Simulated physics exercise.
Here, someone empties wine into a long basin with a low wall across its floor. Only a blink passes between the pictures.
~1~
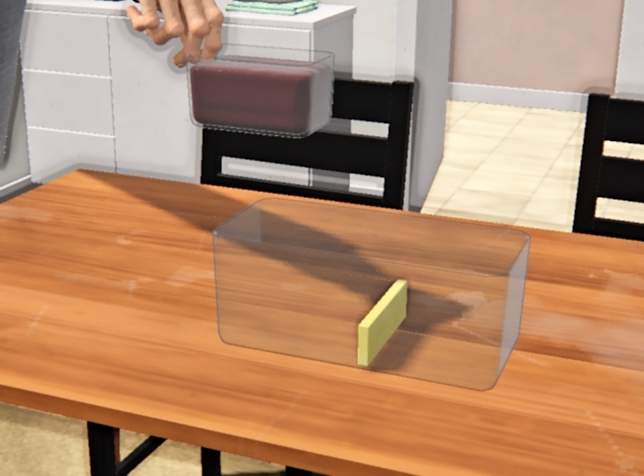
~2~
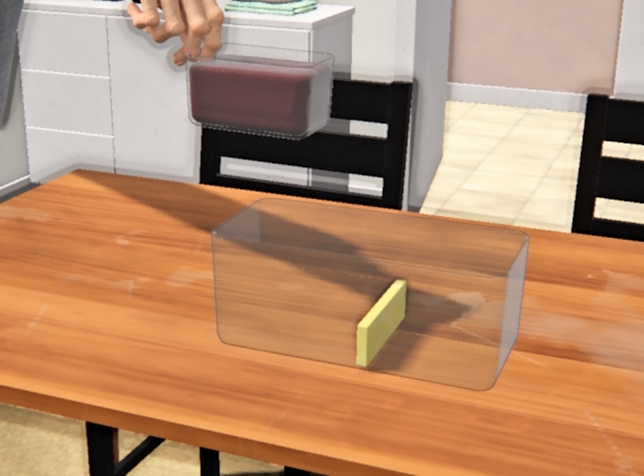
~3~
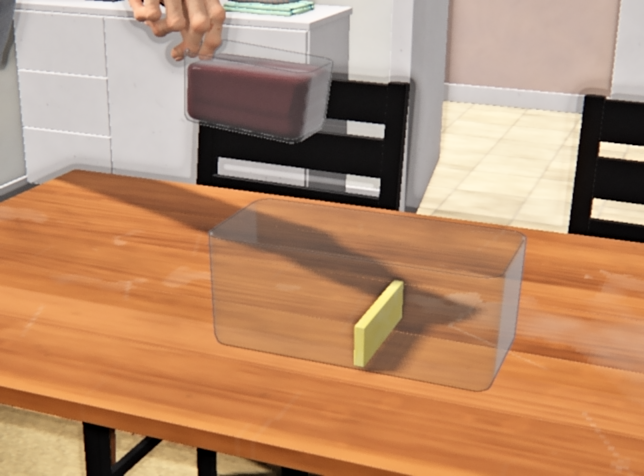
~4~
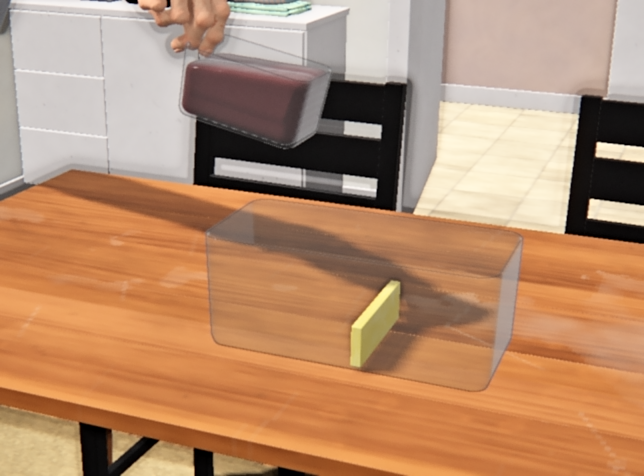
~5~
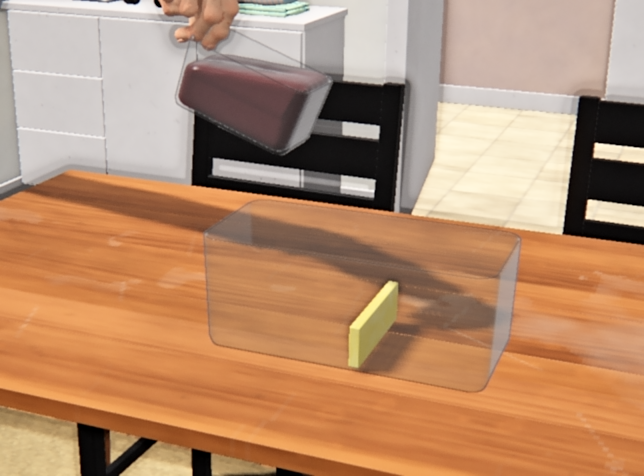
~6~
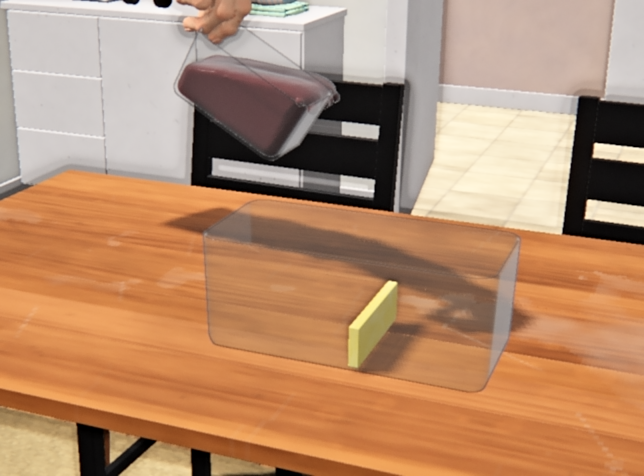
At the start, a hand holds a clear container of dark red liquid almost level above a wooden table, where a long, clear basin has a low yellow wall across its floor. The container then tilts steadily, its right end dipping, while its shadow shifts and the basin shows no liquid.
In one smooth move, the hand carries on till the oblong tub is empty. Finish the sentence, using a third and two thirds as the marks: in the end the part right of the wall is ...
Between a third and two thirds of the whole.
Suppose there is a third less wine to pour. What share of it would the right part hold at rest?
Something like 15 per cent, give or take.
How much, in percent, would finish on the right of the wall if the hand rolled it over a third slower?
Close to 60 out of every hundred.
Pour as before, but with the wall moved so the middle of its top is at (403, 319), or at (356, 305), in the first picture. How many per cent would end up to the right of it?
First try close to 25 percent, second try close to 75 percent.
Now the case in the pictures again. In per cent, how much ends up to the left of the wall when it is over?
It is close to 50 per cent.
A moment on, the oblong tub is tipped on its side and 28 per cent is still to pour, 8 is left of the wall and 21 right of it.
Next, the oblong tub is tipped on its side and 7 per cent is still to pour, 36 is left of the wall and 52 right of it.
Then the oblong tub is tipped on its side and 2 per cent is still to pour, 46 is left of the wall and 49 right of it.
Later the oblong tub is tipped on its side and 0 per cent is still to pour, 48 is left of the wall and 50 right of it.
Finally, 49 per cent lies left of the wall, 50 right of it and 1 outside.
